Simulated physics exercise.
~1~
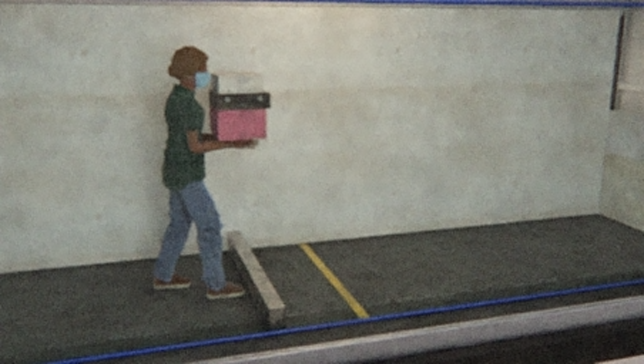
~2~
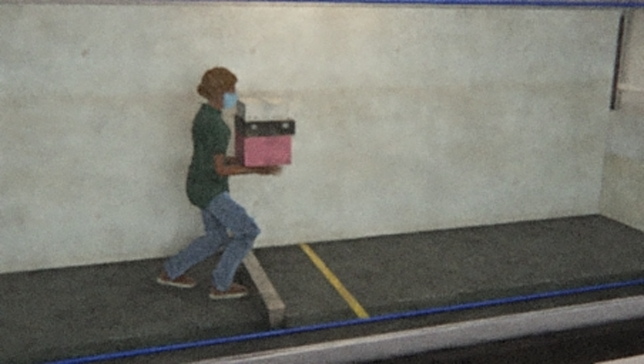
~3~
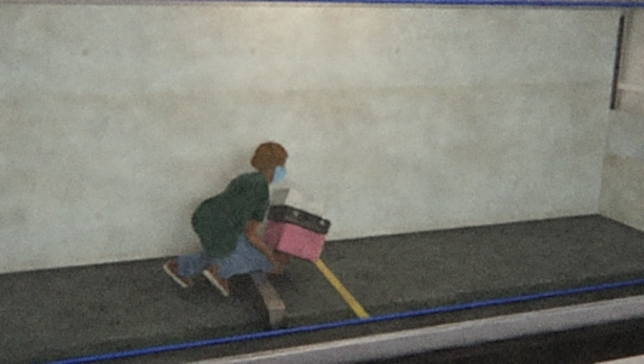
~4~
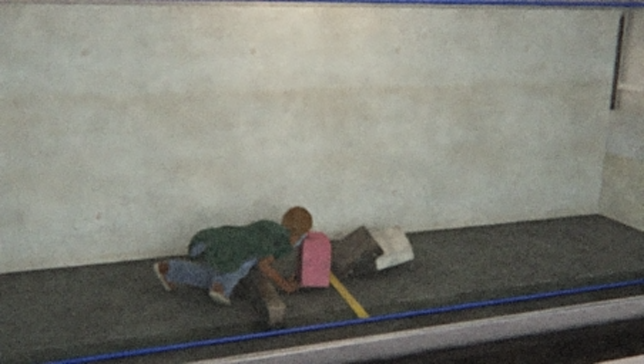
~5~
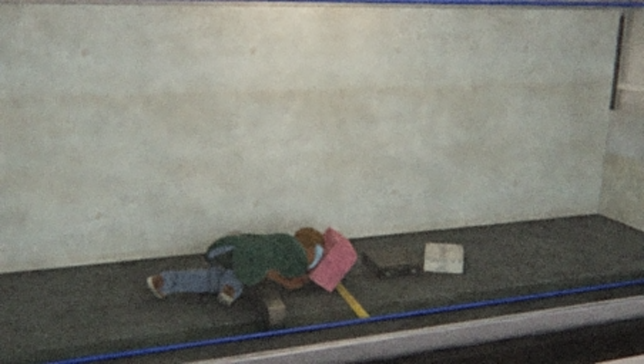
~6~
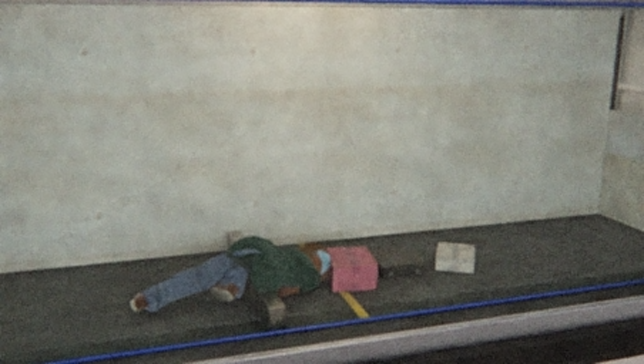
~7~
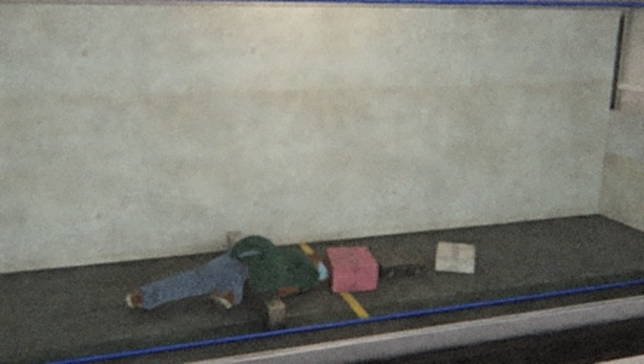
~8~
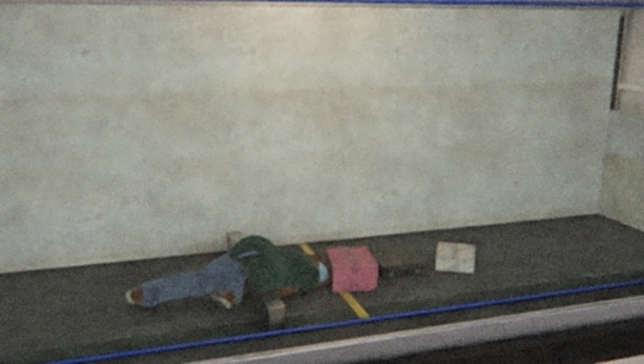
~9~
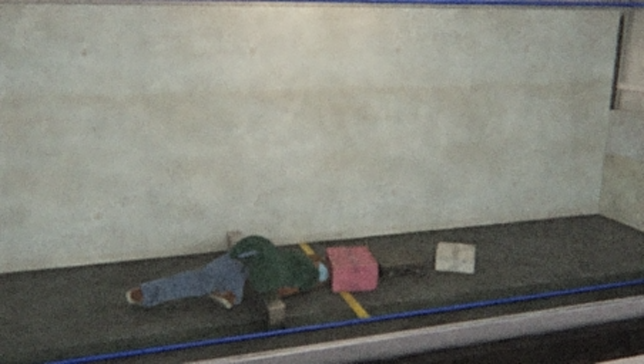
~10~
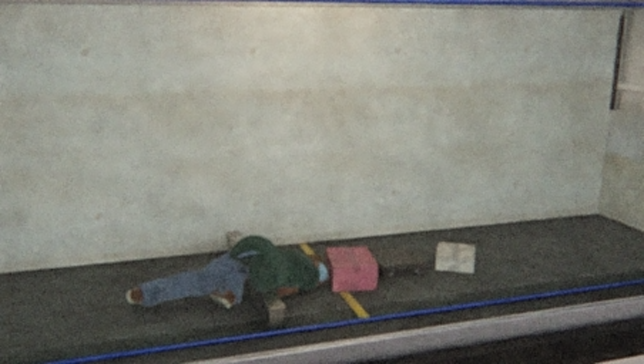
Beside a pale wall, a courier falls forward over a low rail, spilling three boxes.
